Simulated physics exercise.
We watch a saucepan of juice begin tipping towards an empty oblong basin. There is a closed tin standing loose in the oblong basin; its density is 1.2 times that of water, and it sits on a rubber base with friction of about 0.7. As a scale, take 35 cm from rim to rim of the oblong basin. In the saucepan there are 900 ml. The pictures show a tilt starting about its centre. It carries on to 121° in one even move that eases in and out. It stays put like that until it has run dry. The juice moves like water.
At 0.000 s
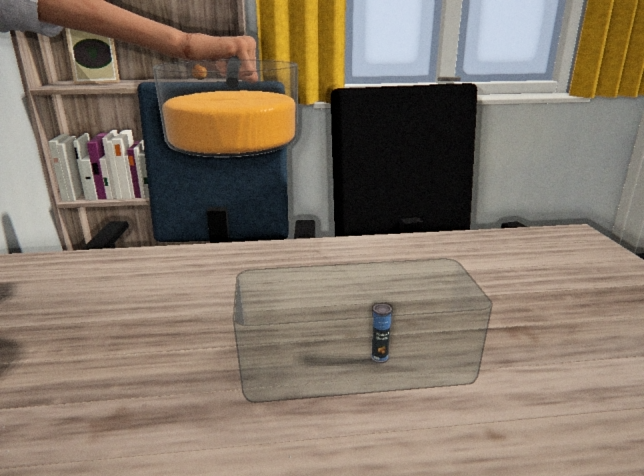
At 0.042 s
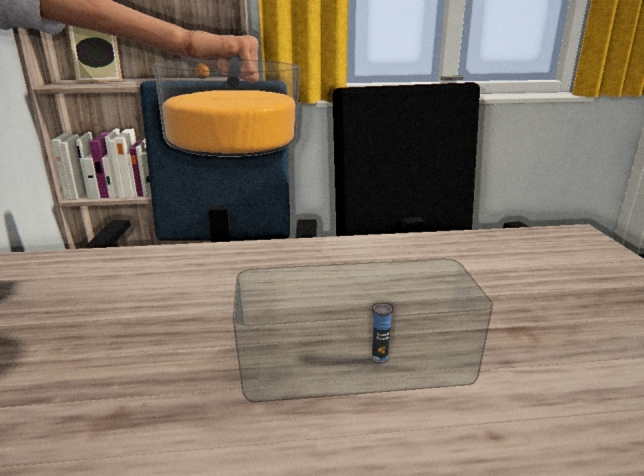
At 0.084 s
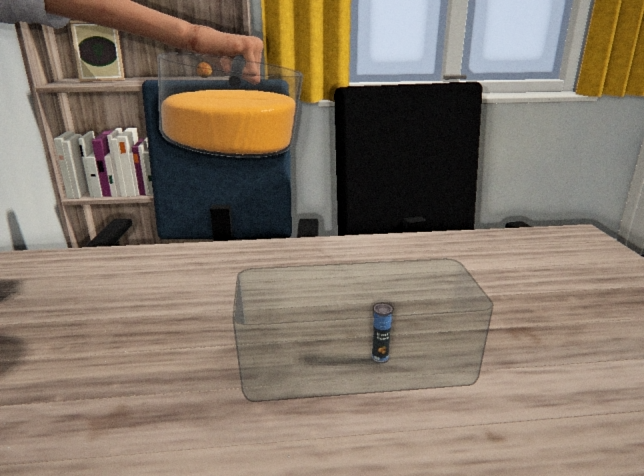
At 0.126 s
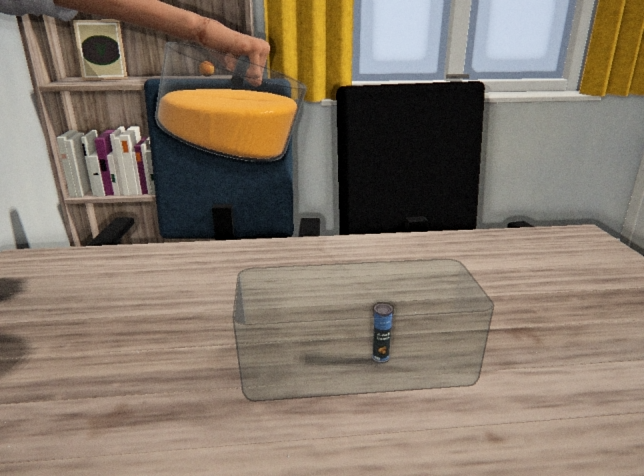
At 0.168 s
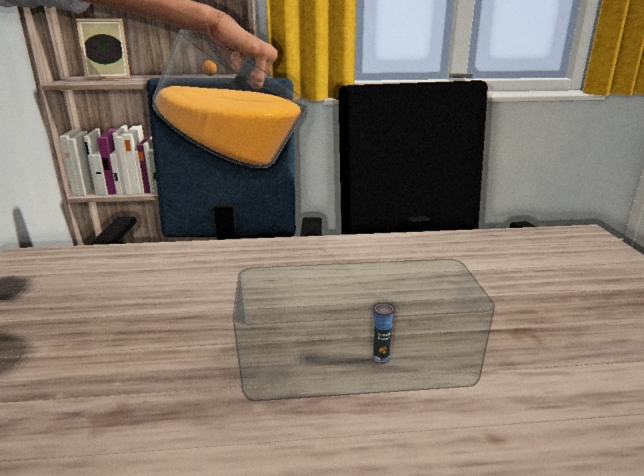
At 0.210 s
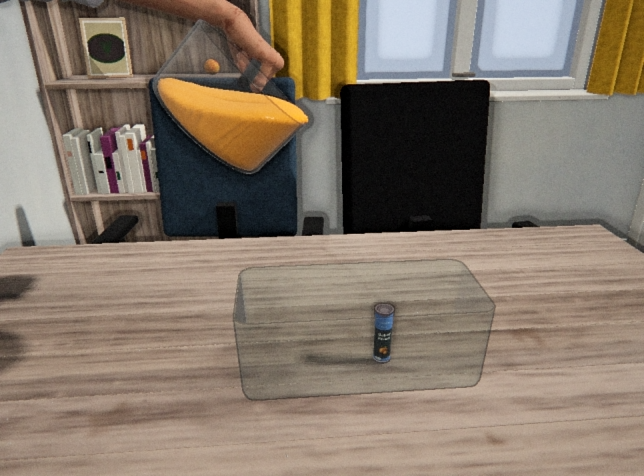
A transparent saucepan of orange juice, gripped from above by a hand reaching in from the upper left, tilts slowly and then more steeply, its right side dipping while the juice shifts inside. Below, a clear oblong basin holding a small blue-and-black tin rests on a pale wooden table. The room, seen from across the table in a slightly drifting view, has dark chairs, bookshelves and yellow curtains behind.
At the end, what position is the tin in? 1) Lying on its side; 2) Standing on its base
Lying on its side (1).
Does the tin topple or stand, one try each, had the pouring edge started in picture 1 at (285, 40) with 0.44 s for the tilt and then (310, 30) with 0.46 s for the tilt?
Trial 1 - tin tips; trial 2 - tin tips.
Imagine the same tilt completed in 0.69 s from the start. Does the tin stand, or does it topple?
Result: Tin tipped over.
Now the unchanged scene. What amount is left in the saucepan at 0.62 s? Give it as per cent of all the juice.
1 %.
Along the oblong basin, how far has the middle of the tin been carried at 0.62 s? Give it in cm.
Around 2 cm.
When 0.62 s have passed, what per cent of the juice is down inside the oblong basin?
86 %, more or less.
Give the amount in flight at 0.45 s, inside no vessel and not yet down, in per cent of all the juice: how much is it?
78 %.
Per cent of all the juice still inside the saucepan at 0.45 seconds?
Roughly 16 per cent.
By 0.45 s the tilt is 118° and 15 per cent is still to pour; the tin stands where it began.
By 0.62 s the tilt is 121° and 1 per cent is still to pour; the tin leans 7°.
By 0.80 s the tilt is 121° and 0 per cent is still to pour; the tin leans 34°.
By 1.00 s the tilt is 121° and 0 per cent is still to pour; the tin lies on its side.
At rest the tin lies on its side.
